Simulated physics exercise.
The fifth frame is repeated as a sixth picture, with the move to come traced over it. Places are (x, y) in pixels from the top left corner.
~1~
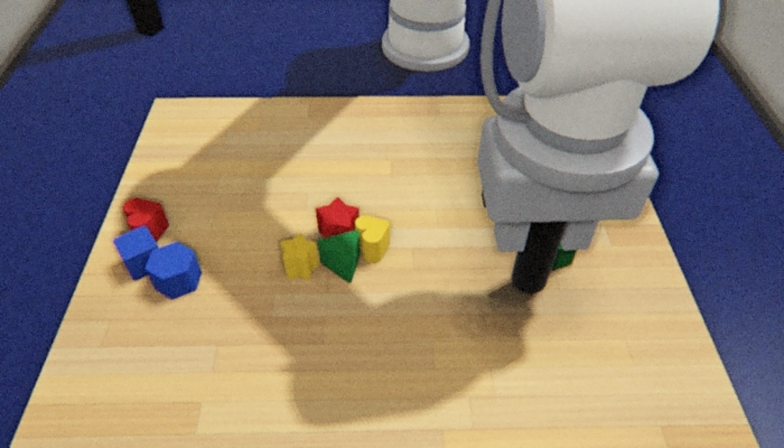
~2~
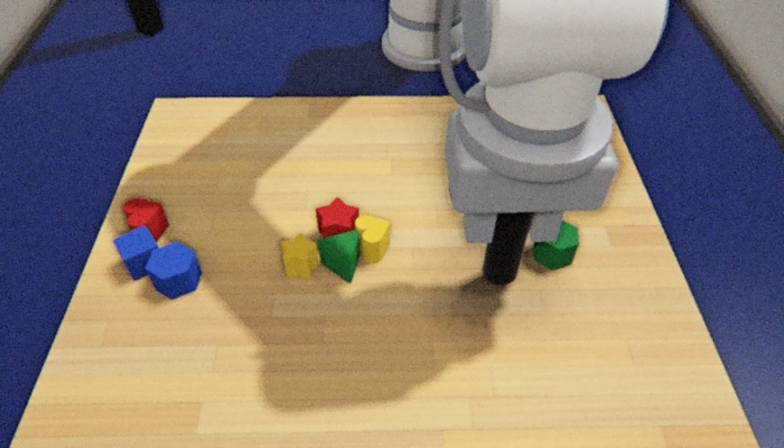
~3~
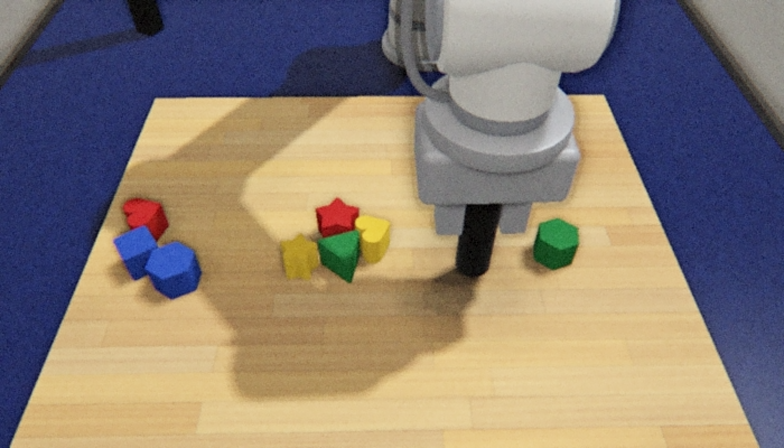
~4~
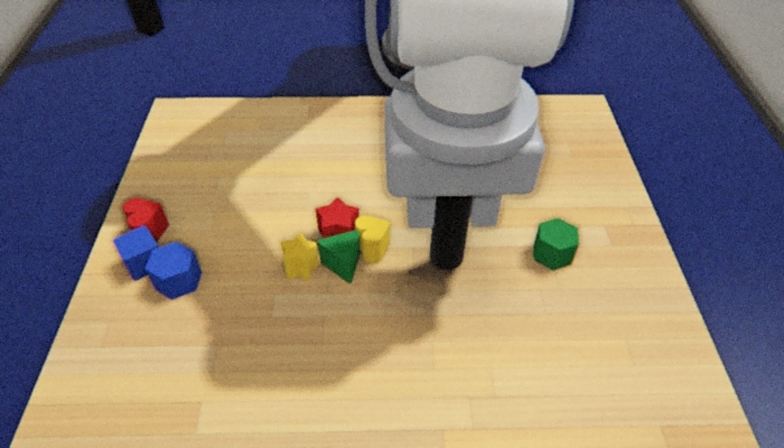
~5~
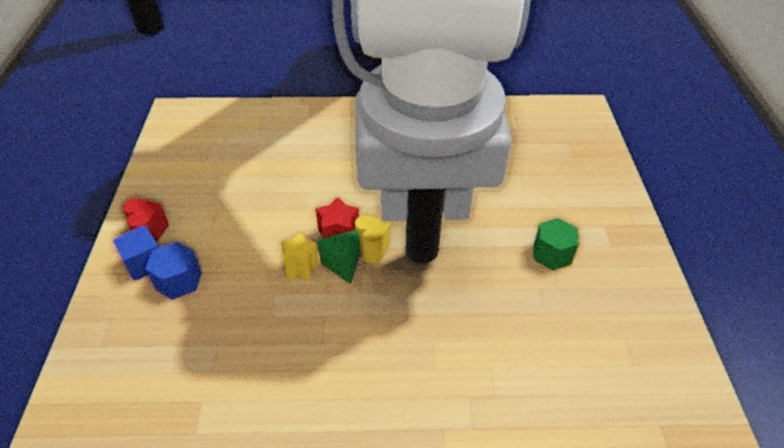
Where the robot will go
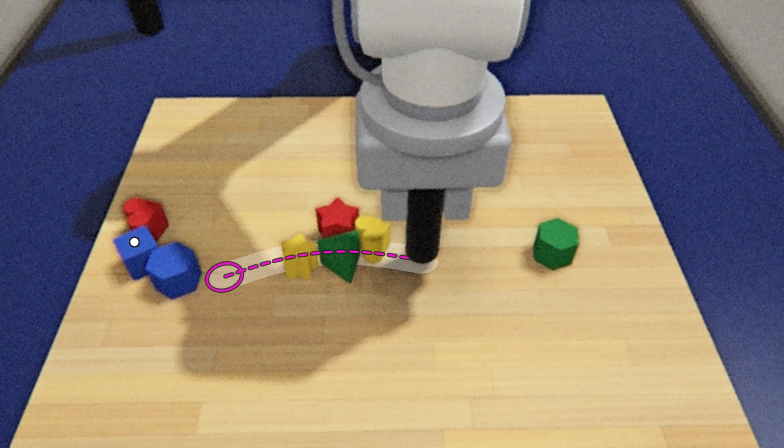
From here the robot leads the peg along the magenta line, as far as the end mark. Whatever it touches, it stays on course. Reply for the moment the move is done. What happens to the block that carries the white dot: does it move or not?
That one stays where it is.
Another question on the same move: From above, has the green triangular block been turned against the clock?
In short: Yes.
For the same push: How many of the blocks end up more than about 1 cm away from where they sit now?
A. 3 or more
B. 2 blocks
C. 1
My answer is option A.
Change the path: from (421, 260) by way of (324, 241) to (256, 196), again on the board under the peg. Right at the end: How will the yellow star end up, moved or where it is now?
At the moment the path ends, the yellow star no longer stands where it did.
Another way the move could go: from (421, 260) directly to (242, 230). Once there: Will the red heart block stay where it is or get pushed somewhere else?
By the end it is where it was.
Drawn move, from (421, 260) over (356, 252) and (291, 257) to (225, 277); the dot is on the blue square piece.
What follows on the original path. One third of the way, peg at (356, 242); yellow star at (288, 253), turned 35° clockwise; green triangular block at (318, 243), turned 80° anticlockwise; yellow heart block at (328, 218), turned 20° clockwise.
Two thirds of the way, peg at (287, 248); yellow star at (251, 264), turned 25° clockwise; green triangular block at (284, 261), turned 95° anticlockwise; yellow heart block at (282, 213), turned 55° clockwise.
At the end, peg at (221, 268); blue square piece still; blue hexagonal block still; yellow star at (225, 279), turned 65° anticlockwise; green triangular block at (279, 264), turned 115° anticlockwise; yellow heart block at (282, 213), turned 55° clockwise.
